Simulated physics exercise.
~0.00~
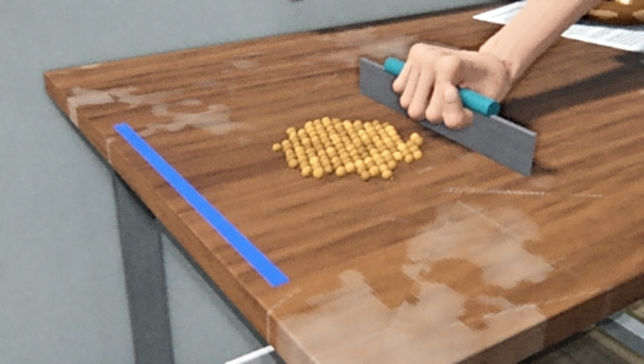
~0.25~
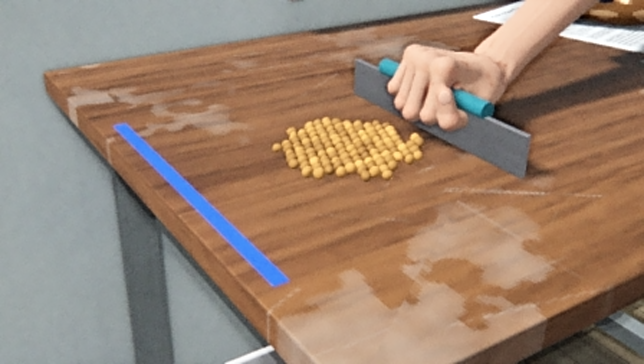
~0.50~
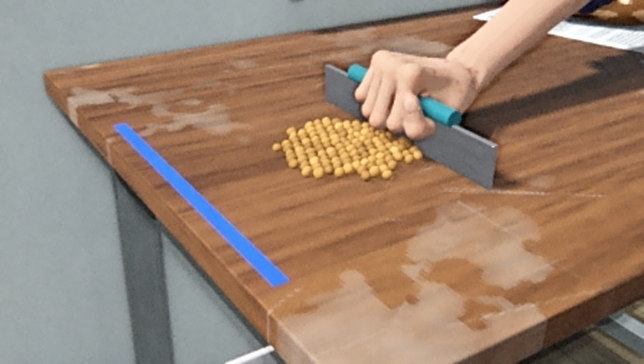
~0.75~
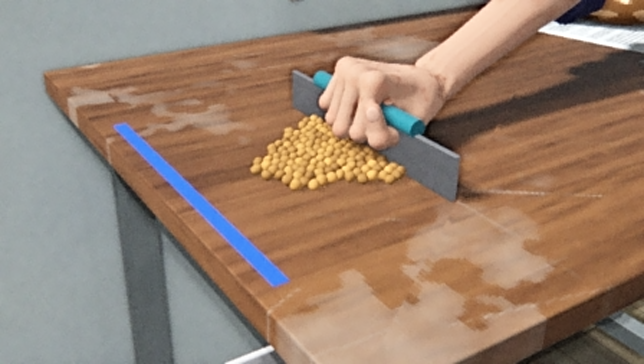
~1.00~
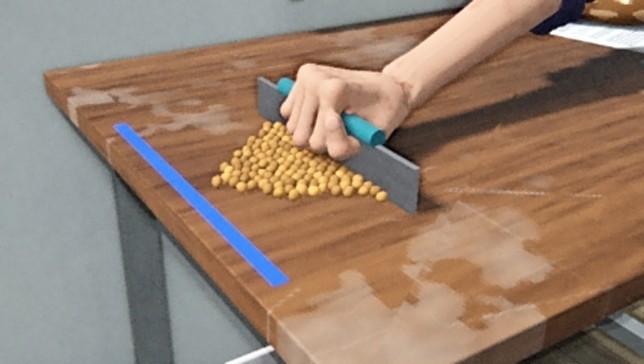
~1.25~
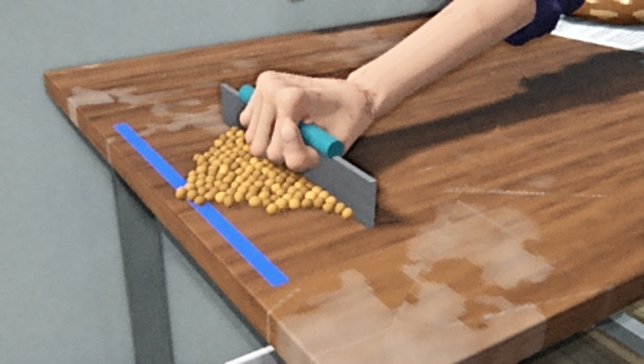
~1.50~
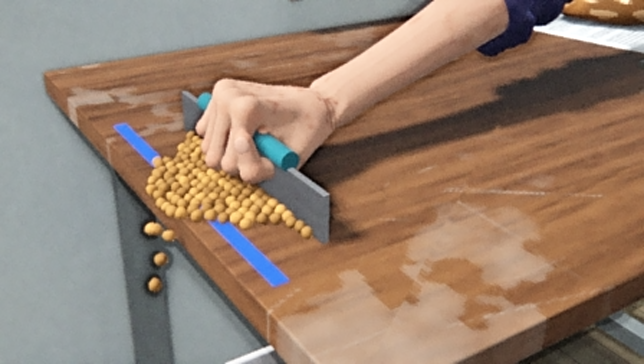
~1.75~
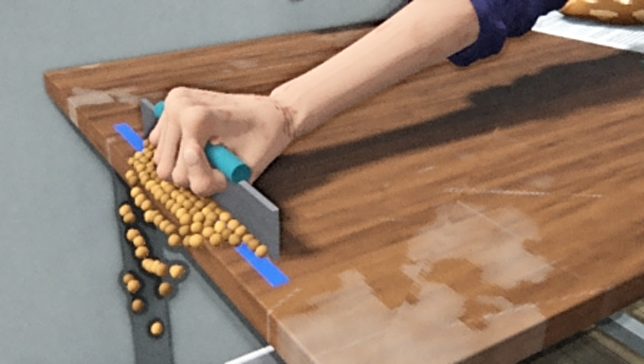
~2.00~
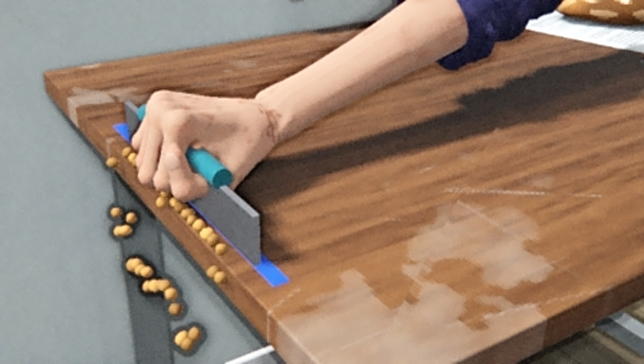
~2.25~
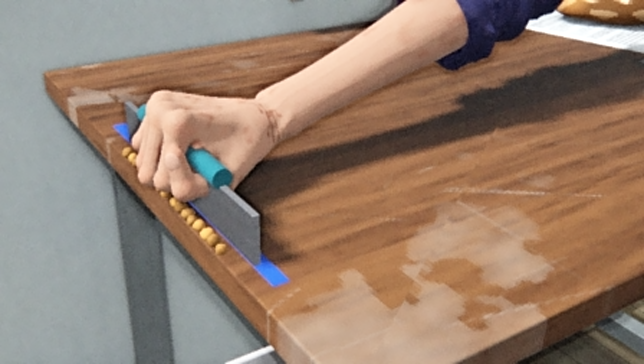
On a wooden table, a hand slid a scraper left into a pile of small yellowish balls and pushed them across a strip of blue tape, stopping there after most had tumbled off the edge, with a short row left along it.
